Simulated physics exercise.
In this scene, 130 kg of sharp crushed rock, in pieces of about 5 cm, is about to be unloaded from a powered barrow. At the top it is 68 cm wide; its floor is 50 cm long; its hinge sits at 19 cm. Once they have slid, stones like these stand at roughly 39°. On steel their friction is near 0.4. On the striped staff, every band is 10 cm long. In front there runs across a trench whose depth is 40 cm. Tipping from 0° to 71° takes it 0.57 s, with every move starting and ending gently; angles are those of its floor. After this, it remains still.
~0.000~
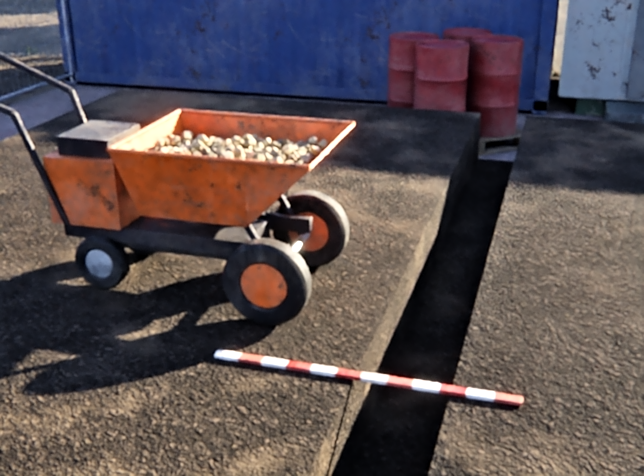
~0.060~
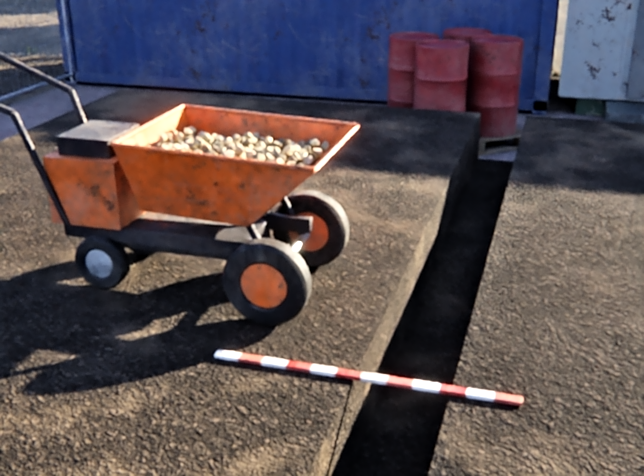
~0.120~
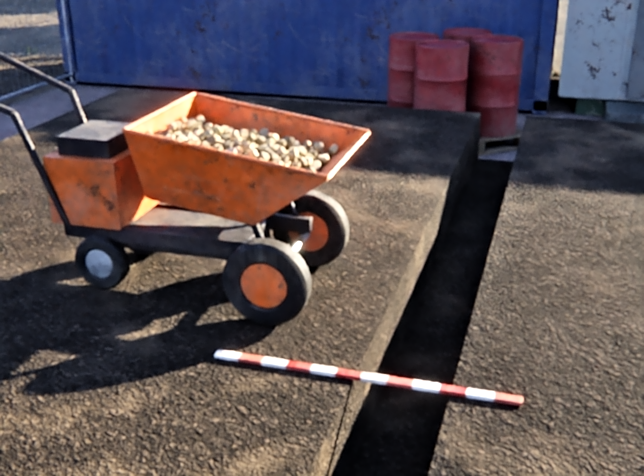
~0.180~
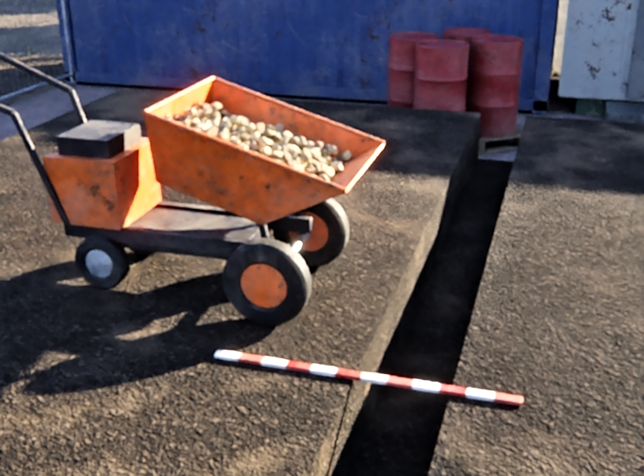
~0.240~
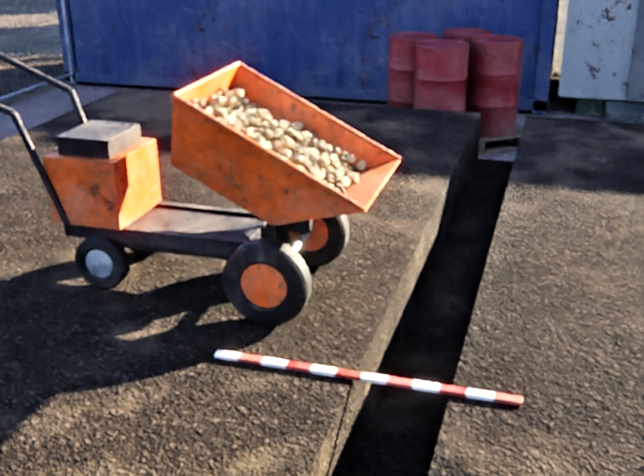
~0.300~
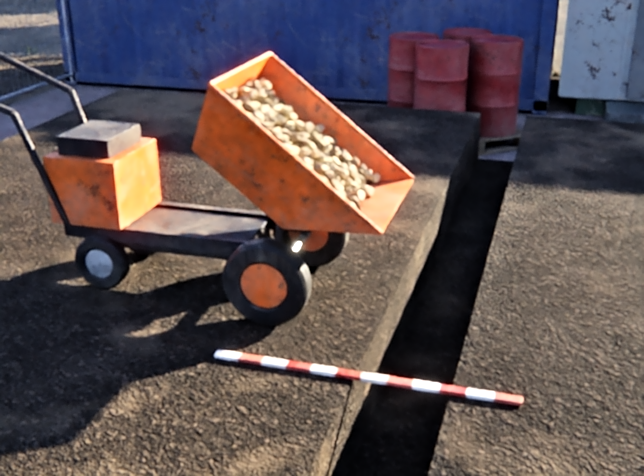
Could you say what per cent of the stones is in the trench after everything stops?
I would put it at 60 per cent.
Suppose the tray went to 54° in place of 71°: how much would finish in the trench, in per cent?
Around 30 per cent would finish in the trench.
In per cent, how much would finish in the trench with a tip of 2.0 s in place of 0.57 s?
It would come to roughly 90 per cent.
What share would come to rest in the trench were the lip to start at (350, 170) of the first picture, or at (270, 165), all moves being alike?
Near 25 per cent from the first place, 90 from the second.
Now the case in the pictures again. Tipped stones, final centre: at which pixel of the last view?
Somewhere near pixel (459, 367).
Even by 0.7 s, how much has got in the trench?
Around 25 per cent of it, at that instant.
After 0.4 s the floor is at 60°; 100 % in the tray; the foremost stones are at (387, 242).
After 0.7 s the floor is at 71°; 75 % in the tray, 23 % in the trench, 3 % past the trench; the foremost stones are at (480, 313).
After 1.0 s the floor is at 71°; 8 % in the tray, 51 % in the trench, 41 % past the trench; the foremost stones are past the picture's edge.
After 3.0 s the floor is at 71°; 0 % in the tray, 60 % in the trench, 40 % past the trench; the foremost stones are past the picture's edge.
